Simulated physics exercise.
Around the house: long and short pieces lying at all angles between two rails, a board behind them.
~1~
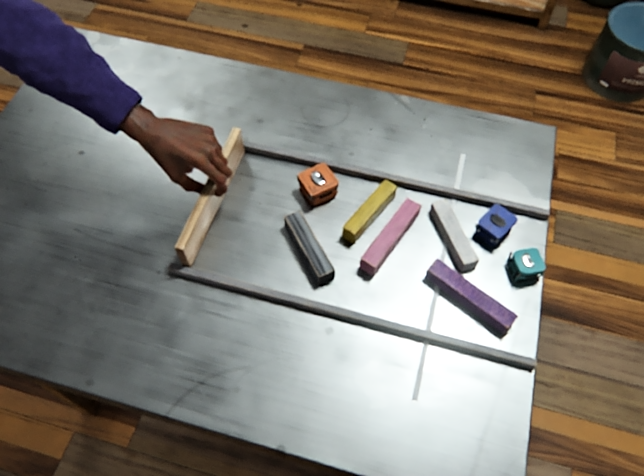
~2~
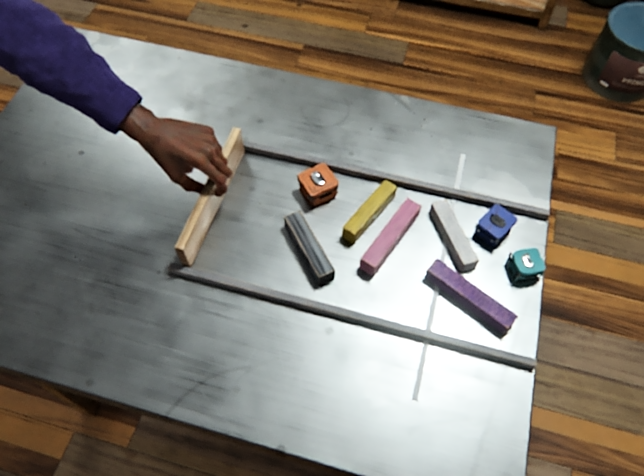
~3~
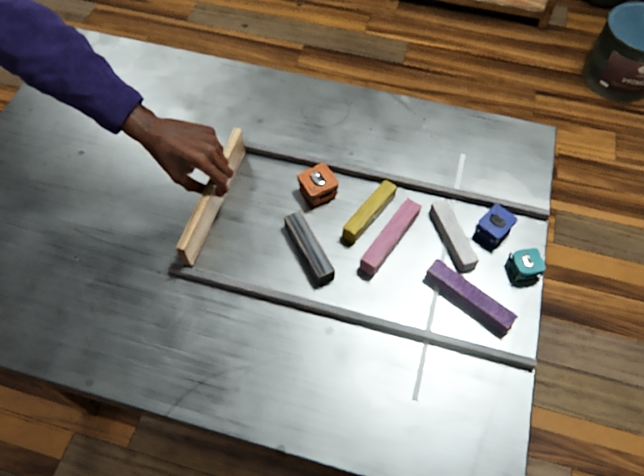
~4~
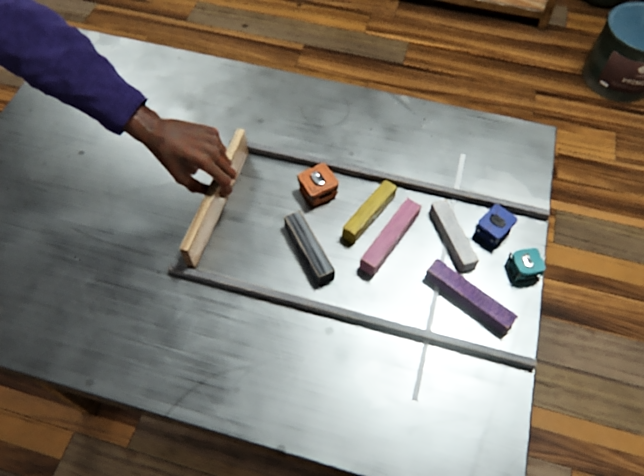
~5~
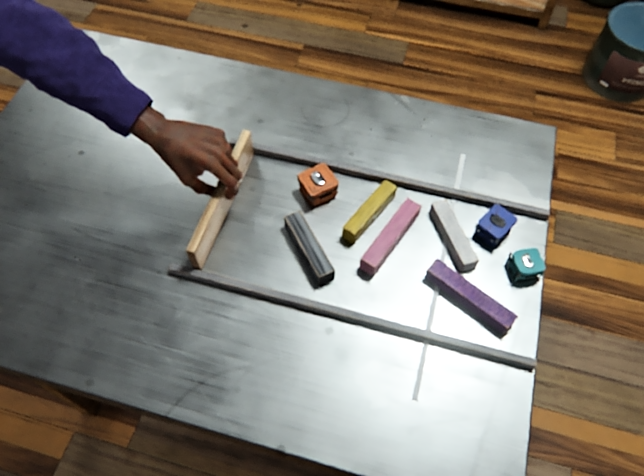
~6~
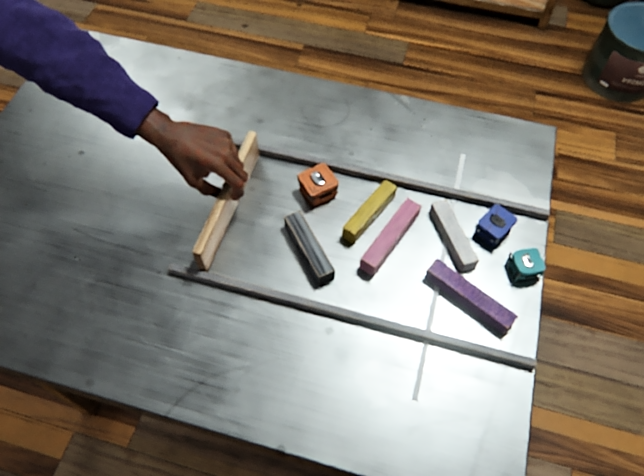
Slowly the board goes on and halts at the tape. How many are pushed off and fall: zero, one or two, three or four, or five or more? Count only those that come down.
The number that fall off is zero.
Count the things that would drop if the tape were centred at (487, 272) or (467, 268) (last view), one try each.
Down on the floor: 4 and 3.
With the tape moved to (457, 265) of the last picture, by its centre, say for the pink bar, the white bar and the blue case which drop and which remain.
The pink bar stays on, the white bar remains up, the blue case goes over.
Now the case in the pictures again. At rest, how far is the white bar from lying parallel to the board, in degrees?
Roughly 15° out of line.
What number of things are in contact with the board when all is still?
In contact: 2.
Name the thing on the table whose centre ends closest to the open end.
The blue case.
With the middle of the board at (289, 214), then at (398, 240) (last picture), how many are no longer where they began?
First 2, then 7.
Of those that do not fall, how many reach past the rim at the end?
Overhanging: 3.
Early on, none off yet; turquoise case at rest near (526, 266); blue case at rest near (495, 226); purple bar at rest near (470, 296).
Finally, the number that fall off is zero.
